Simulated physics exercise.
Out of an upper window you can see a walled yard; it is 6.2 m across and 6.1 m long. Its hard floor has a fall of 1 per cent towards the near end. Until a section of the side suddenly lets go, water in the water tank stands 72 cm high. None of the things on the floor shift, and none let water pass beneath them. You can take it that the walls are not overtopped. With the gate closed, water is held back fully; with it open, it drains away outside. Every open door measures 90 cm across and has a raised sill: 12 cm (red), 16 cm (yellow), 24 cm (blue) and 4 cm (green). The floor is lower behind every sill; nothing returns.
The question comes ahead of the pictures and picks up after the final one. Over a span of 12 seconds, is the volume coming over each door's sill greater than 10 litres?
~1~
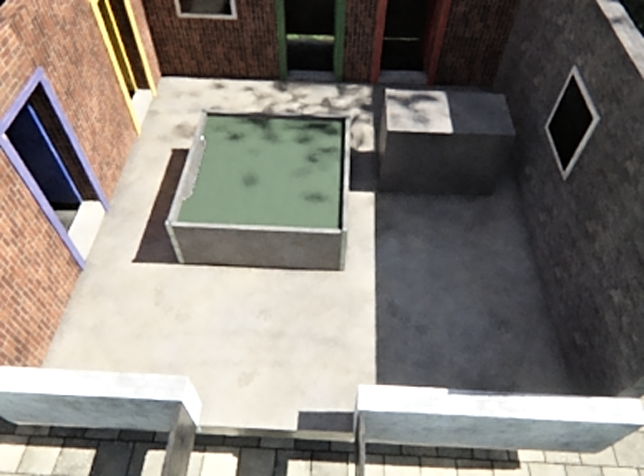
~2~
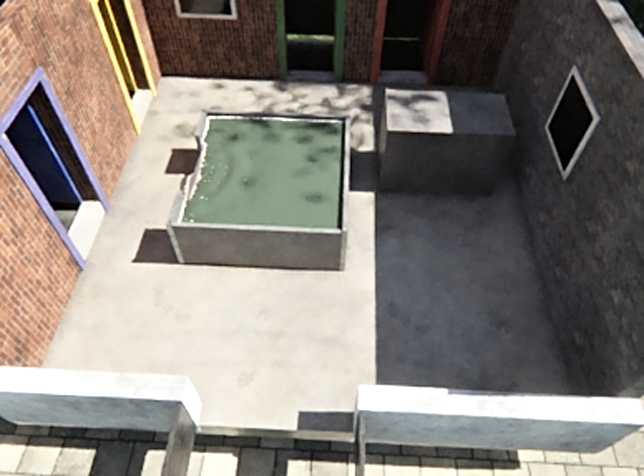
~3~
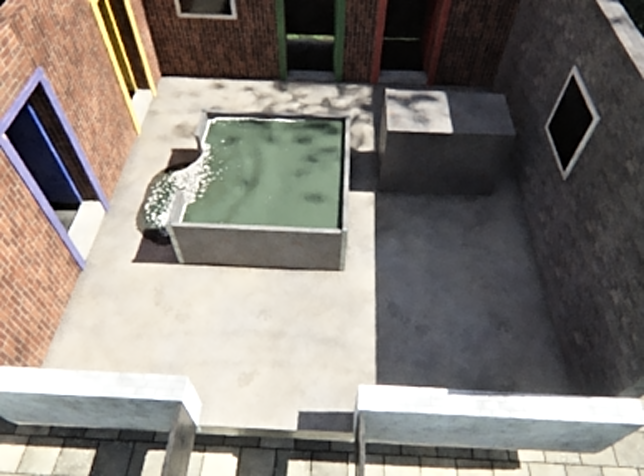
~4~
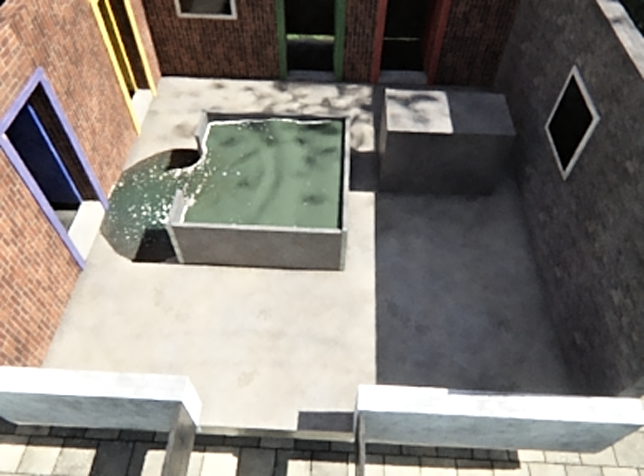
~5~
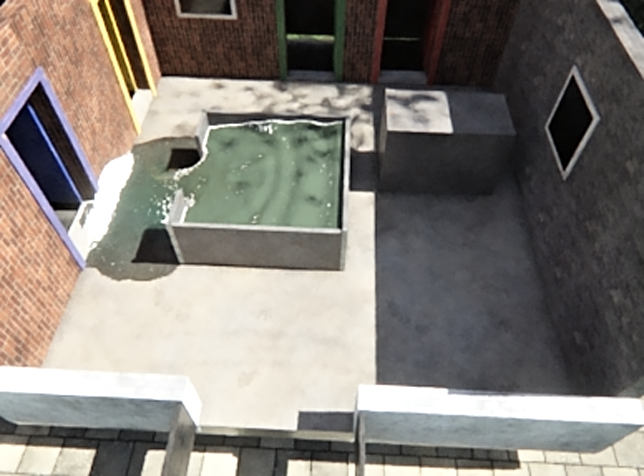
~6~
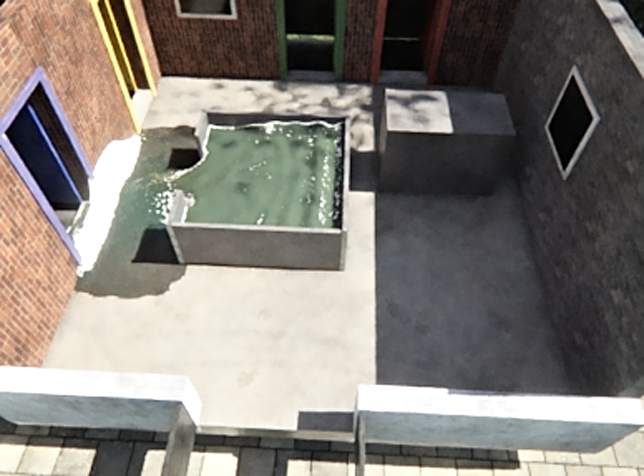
In order: Red door: The total remains smaller than the cap; yellow door: The total remains smaller than the cap; blue door: The total grows larger than the cap; green door: The total grows larger than the cap.
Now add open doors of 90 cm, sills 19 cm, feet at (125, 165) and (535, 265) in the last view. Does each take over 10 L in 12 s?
First door beyond the limit, second door short of the limit.
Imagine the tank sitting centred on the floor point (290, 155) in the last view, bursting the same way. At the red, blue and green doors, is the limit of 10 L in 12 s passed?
With respect to that limit, red ends up inside it, blue ends up inside it, green ends up outside it.
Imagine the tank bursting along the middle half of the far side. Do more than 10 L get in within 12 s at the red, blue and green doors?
Red: Within the limit; blue: Within the limit; green: Exceeding the limit.
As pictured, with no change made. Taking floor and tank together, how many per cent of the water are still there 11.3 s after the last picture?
88 %.
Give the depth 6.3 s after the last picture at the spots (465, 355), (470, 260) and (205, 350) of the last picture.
Close to 4, 10 and 8 centimetres.
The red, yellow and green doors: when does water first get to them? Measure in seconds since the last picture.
Red: 2.4 s; yellow: 0.2 s; green: 1.6 s.
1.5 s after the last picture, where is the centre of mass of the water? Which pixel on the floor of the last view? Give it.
(221, 205).
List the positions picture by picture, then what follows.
The water tank at (268, 169) is whole and still, 72 cm deep, in the first frame.
The front is at a hidden place, 0.6 m from the gap at (198, 190); 0.2 m2 of floor is under water; 72 cm left at the back of the water tank, in the second frame.
Water pours out at (199, 191) and has run 0.9 m, to (146, 230); typically 12 cm deep outside, 72 cm at the water tank's back, in the third frame.
The front is at (103, 221), 1.4 m from the gap at (199, 191); 2.2 m2 of floor is under water; 72 cm left at the back of the water tank, in the fourth frame.
Water pours out at (198, 191) and has run 1.7 m, to (87, 259); typically 7 cm deep outside, 69 cm at the water tank's back, in the fifth frame.
Water pours out at (198, 190) and has run 2.0 m, to (78, 281); typically 7 cm deep outside, 62 cm at the water tank's back, in the sixth frame.
Then, 0.7 s after the last picture water covers 15 % of the floor and is deepest (49 cm) near (114, 193); red door not reached, yellow door 13 cm at the sill, 0 L in, blue door 39 cm at the sill, 34 L in, green door not reached.
Then, 1.5 s after the last picture water covers 30 % of the floor and is deepest (42 cm) near (114, 193); red door not reached, yellow door 13 cm at the sill, 0 L in, blue door 35 cm at the sill, 90 L in, green door not reached.
Then, 2.8 s after the last picture water covers 55 % of the floor and is deepest (30 cm) near (111, 202); red door 3 cm at the sill, 0 L in, yellow door 9 cm at the sill, 0 L in, blue door 25 cm at the sill, 118 L in, green door 7 cm at the sill, 3 L in.
Then, 6.3 s after the last picture water covers 95 % of the floor and is deepest (18 cm) near (123, 203); red door 3 cm at the sill, 0 L in, yellow door 9 cm at the sill, 0 L in, blue door 14 cm at the sill, 124 L in, green door 5 cm at the sill, 16 L in.
Then, 11.3 s after the last picture water covers 95 % of the floor and is deepest (12 cm) near (432, 414); red door 8 cm at the sill, 0 L in, yellow door 6 cm at the sill, 0 L in, blue door 8 cm at the sill, 124 L in, green door 7 cm at the sill, 21 L in.
